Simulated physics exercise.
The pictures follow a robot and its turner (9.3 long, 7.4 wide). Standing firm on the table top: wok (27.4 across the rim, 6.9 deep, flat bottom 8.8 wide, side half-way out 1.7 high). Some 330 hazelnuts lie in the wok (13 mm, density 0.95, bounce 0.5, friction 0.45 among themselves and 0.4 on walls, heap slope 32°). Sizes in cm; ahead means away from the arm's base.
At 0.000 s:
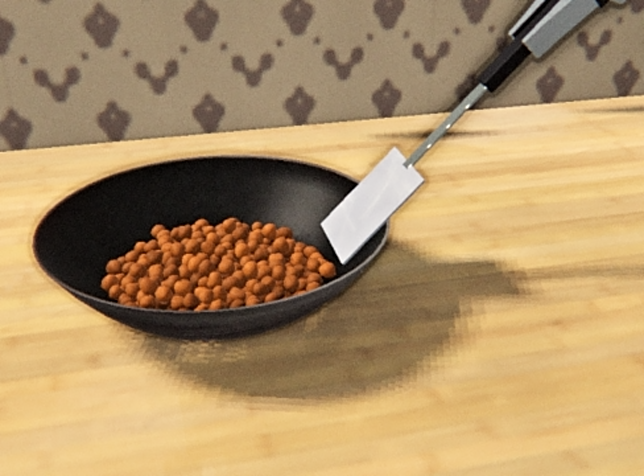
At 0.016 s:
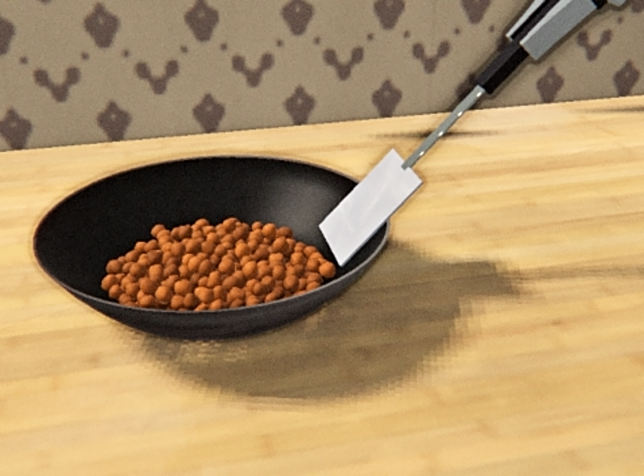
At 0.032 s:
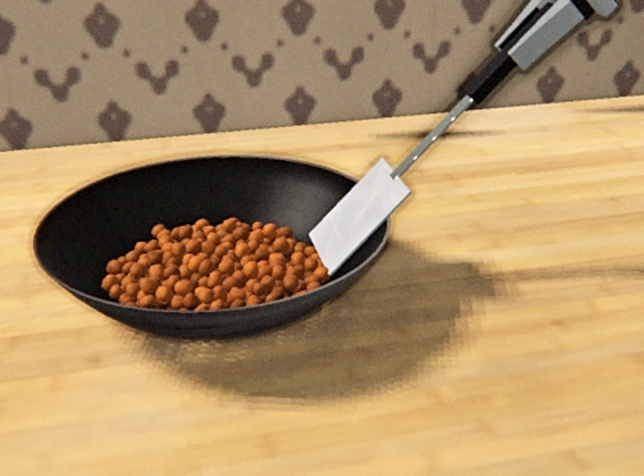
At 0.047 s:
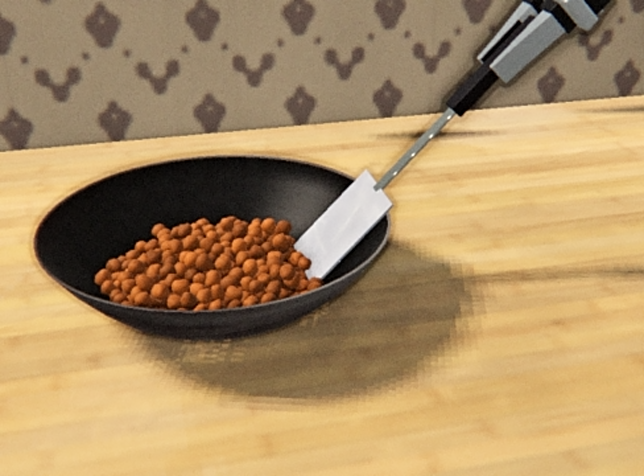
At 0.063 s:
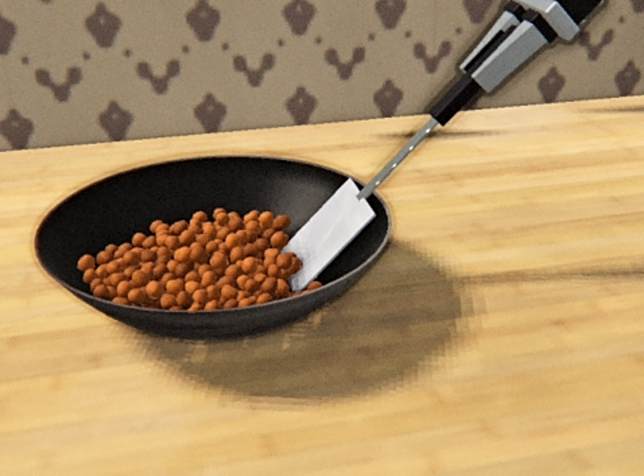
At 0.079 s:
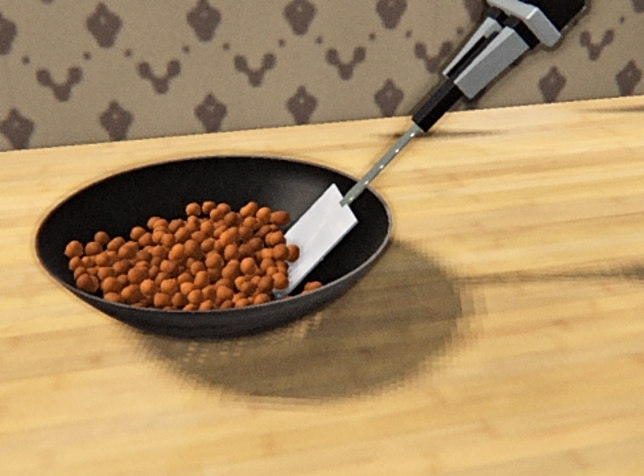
A black wok holding a heap of small reddish-brown nuts sits on a pale wooden table top, seen from slightly above by a still camera. A patterned grey-brown wall stands behind, and a grey and black robot arm reaches in from the upper right with a pale, flat turner. After barely moving, the turner slides down and left into the wok, pushing the nuts leftward.
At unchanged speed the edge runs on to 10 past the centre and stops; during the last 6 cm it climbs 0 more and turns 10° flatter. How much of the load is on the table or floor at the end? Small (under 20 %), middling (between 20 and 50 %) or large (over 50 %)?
On the table or floor the share is middling, between 20 and 50 %.
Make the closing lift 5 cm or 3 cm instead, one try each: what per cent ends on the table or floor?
About 30 and 35 per cent.
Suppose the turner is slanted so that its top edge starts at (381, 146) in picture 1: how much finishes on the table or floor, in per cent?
About 40 per cent.
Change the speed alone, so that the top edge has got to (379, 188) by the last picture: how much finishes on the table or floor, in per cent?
About 10 per cent.
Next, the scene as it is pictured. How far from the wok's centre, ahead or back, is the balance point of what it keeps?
Some 3.5 cm ahead.
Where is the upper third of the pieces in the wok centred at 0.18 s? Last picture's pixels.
Around (114, 249).
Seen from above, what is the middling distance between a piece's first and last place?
Roughly 7 cm.
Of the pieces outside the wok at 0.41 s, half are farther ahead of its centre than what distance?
About 20 cm.
After 0.13 s, sloping 45°, highest piece 9 above the table; 333 in the wok.
After 0.18 s, sloping 42°, highest piece 9 above the table; 331 in the wok, 2 on the blade or in flight.
After 0.41 s, sloping 35°, highest piece 9 above the table; 218 in the wok, 39 on the table or floor, 76 on the blade or in flight.
After 1.46 s, sloping 35°, highest piece 6 above the table; 218 in the wok, 115 on the table or floor.
At rest, 218 in the wok, 115 on the table or floor. That is 35 % on the table or floor.
